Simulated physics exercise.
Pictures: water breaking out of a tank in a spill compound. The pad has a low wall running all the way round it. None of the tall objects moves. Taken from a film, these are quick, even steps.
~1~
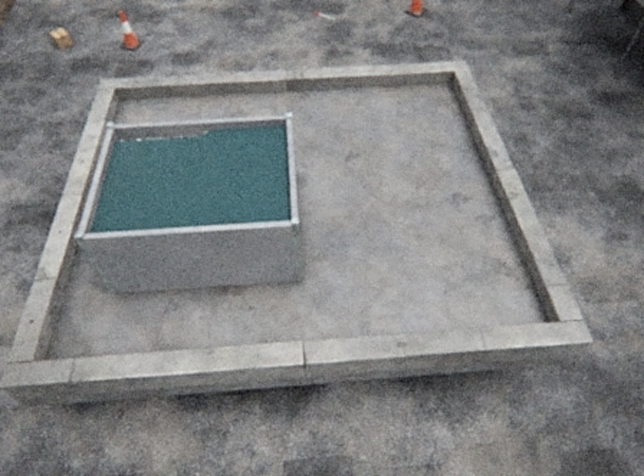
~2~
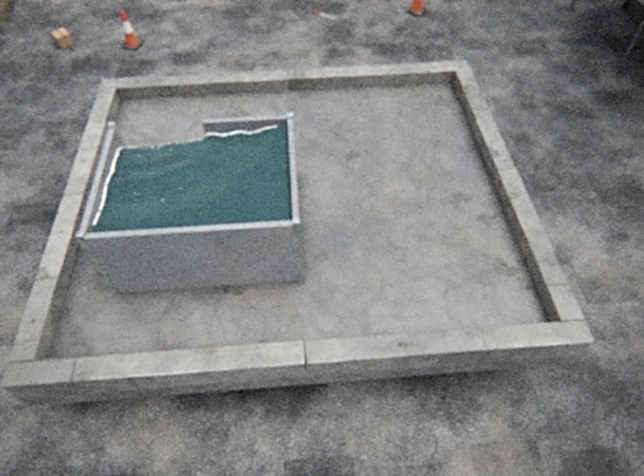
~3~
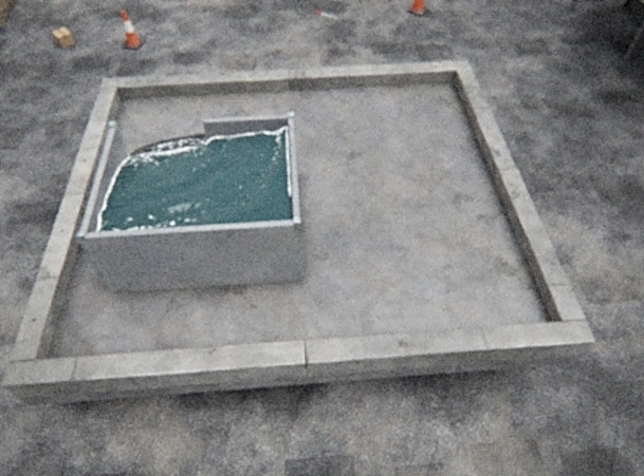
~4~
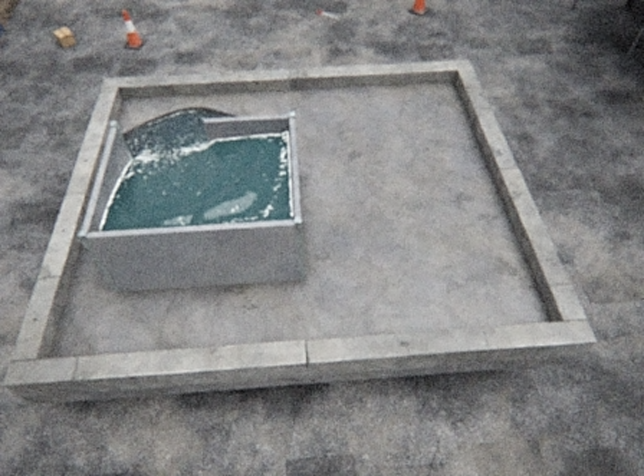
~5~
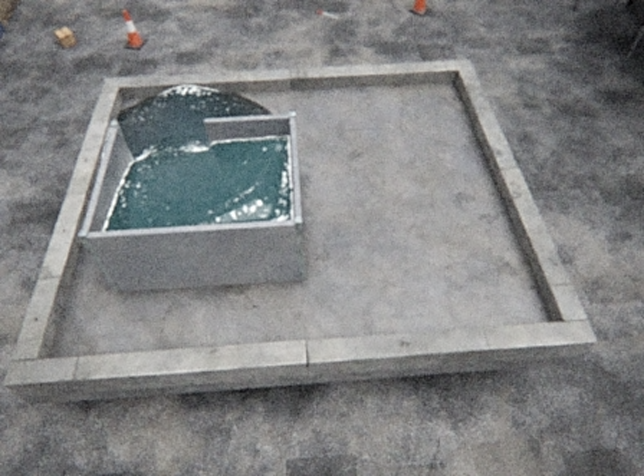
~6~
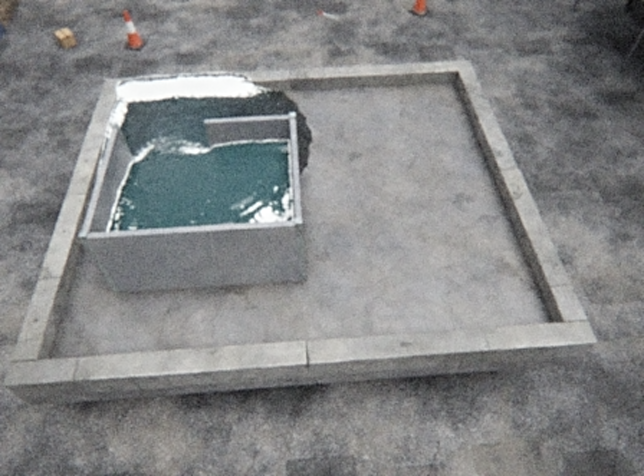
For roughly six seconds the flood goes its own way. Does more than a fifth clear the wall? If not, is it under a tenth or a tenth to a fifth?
Yes - the water that escapes is beyond a fifth.
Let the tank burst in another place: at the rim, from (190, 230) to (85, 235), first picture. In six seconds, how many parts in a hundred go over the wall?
Close to 42 per cent, I reckon.
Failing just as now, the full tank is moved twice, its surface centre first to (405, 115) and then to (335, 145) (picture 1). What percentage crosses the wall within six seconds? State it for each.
So it's 32 in a hundred first and 26 in a hundred second.
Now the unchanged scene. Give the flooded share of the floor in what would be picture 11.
Estimate: Near 30 %.
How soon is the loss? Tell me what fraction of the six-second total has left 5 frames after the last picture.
Roughly 20 percent.
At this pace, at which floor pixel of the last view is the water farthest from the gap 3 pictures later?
The front tops out at about (338, 94).
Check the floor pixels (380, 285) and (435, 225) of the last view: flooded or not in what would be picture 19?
The first spot is high and dry, the second is high and dry.
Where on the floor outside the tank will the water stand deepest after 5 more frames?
It should be close to (146, 104).
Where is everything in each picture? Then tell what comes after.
Still water in the water tank at (197, 176), in the first frame.
The front is at a hidden place, out from the gap on the water tank's far side, in the second frame.
The front is at a hidden place, out from the gap on the water tank's far side, in the third frame.
The front is at (197, 111), out from the gap on the water tank's far side, in the fourth frame.
Water pours out on the water tank's far side and has run to (156, 98), in the fifth frame.
Water pours out on the water tank's far side and has run to (124, 83), in the sixth frame.
A moment on, water covers 25 % of the floor; the low wall has let 1 % over.
Next, water covers 30 % of the floor; the low wall has let 4 % over.
Then, water covers 45 % of the floor; the low wall has let 19 % over.
Later, water covers 65 % of the floor; the low wall has let 24 % over.
In the end, water covers 75 % of the floor; the low wall has let 24 % over.
